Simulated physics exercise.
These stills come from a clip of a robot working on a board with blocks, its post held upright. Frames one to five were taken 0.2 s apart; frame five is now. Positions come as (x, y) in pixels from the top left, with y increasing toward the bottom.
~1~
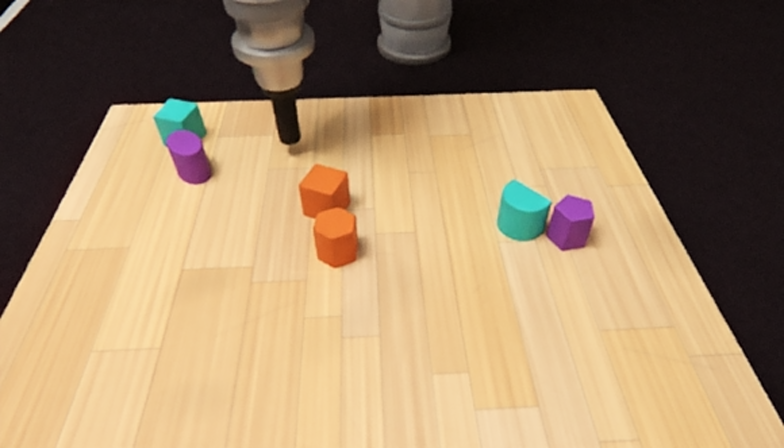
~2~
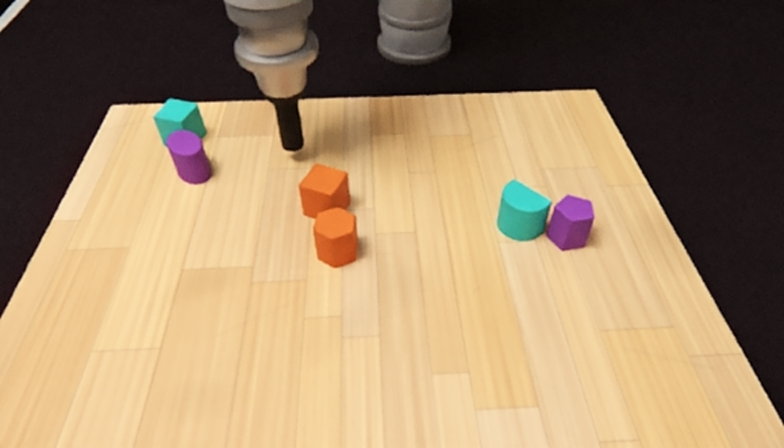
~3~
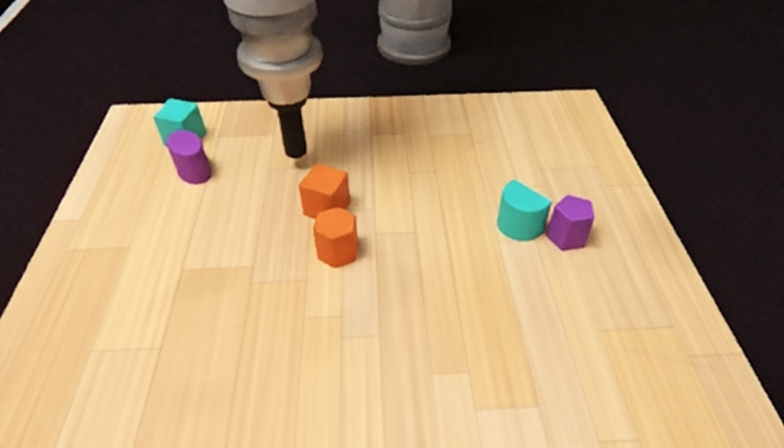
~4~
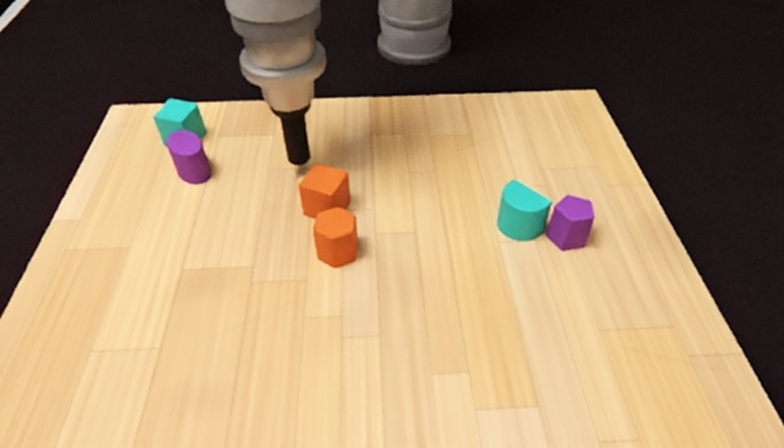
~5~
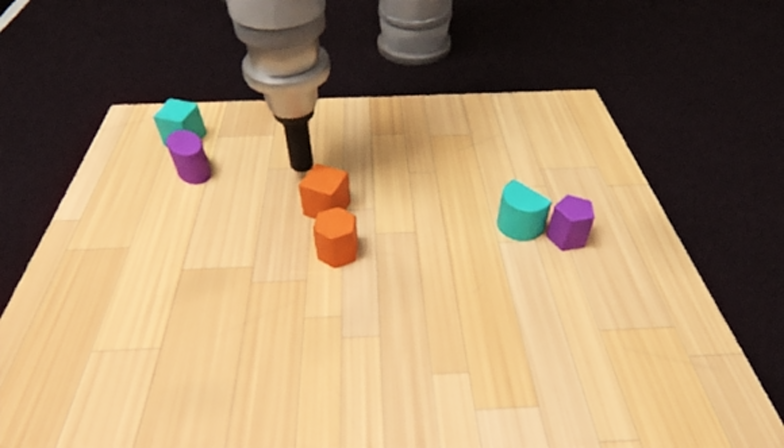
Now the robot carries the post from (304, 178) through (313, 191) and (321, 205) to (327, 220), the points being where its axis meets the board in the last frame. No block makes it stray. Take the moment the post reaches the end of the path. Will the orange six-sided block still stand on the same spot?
I believe not.
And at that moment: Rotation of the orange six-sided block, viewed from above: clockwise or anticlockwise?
Looking down on the board, it turns clockwise.
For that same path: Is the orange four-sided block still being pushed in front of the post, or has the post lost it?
Pushed along.
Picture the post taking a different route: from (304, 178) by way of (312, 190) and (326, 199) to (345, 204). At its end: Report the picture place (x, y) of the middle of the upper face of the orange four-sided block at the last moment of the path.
When the path ends, it will be at (348, 195).
The first path, step by step. Halfway along, post at (316, 186); orange four-sided block at (331, 188).
At the end, post at (326, 208); orange four-sided block at (351, 202); orange six-sided block at (342, 231), turned 40° clockwise.
